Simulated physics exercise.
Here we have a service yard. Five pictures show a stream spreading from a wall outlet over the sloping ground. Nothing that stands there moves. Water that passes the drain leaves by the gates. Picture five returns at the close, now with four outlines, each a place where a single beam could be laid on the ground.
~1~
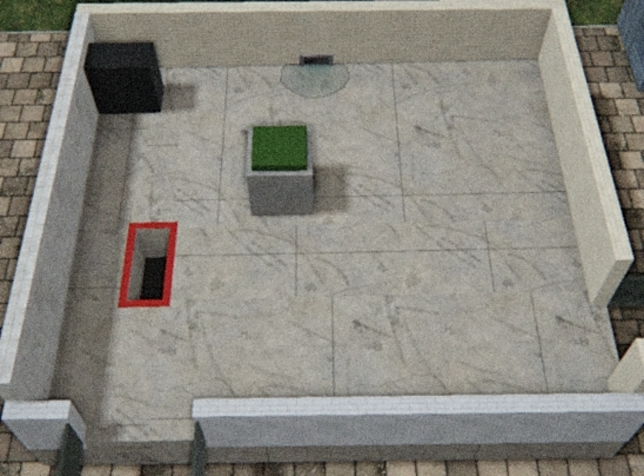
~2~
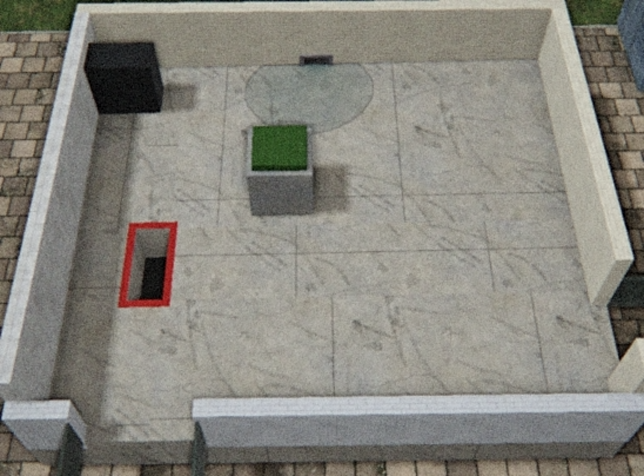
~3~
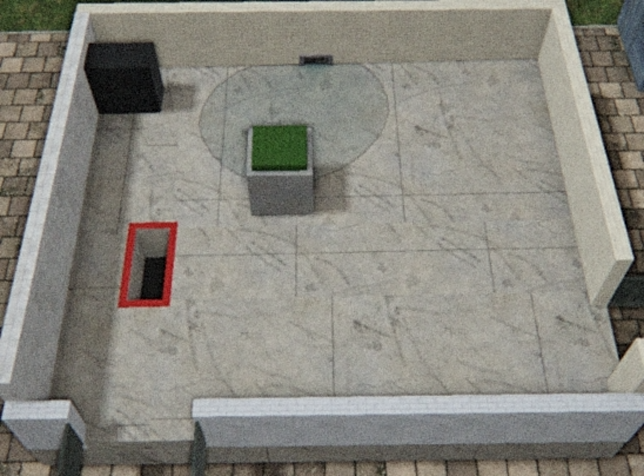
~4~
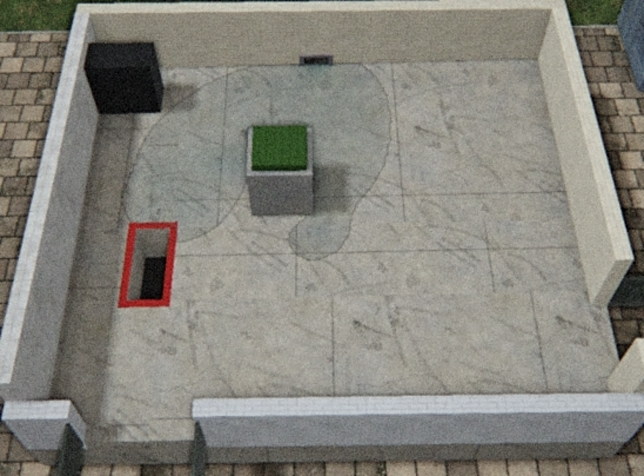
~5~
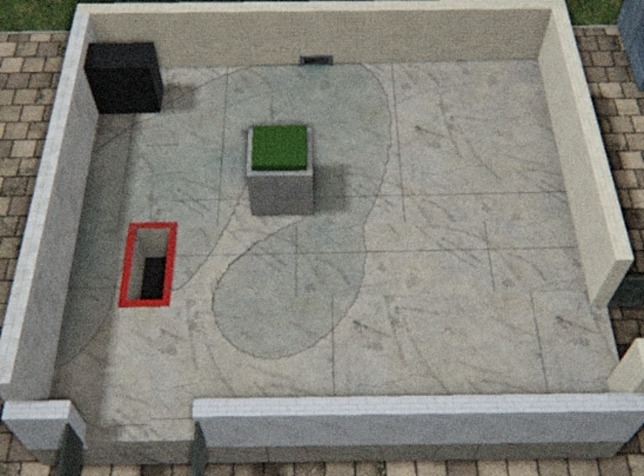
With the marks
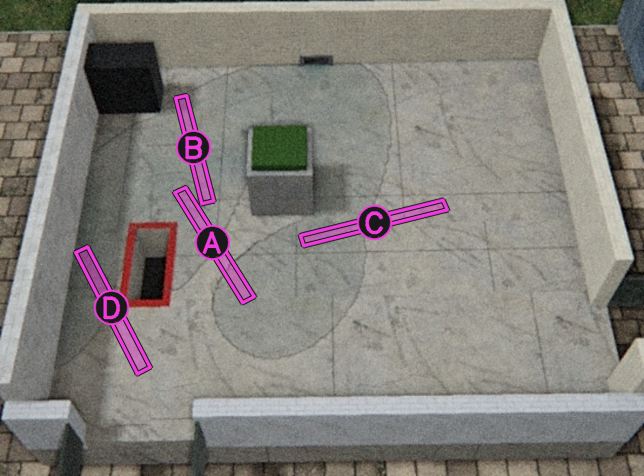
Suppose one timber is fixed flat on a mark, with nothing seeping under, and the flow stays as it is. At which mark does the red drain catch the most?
Use spot D.
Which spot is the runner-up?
That is spot C.
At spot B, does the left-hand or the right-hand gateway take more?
The left one.
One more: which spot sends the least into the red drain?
A it is.
On the marked copy, A from (180, 190) to (248, 299); B from (181, 96) to (207, 202); C from (302, 240) to (445, 205); D from (81, 249) to (143, 370).
With A, about 5 % of the stream goes into the red drain, about 95 % out by the gates.
With B, about 19 % of the stream goes into the red drain, about 80 % out by the gates.
With C, about 40 % of the stream goes into the red drain, about 60 % out by the gates.
With D, about 58 % of the stream goes into the red drain, about 42 % out by the gates.
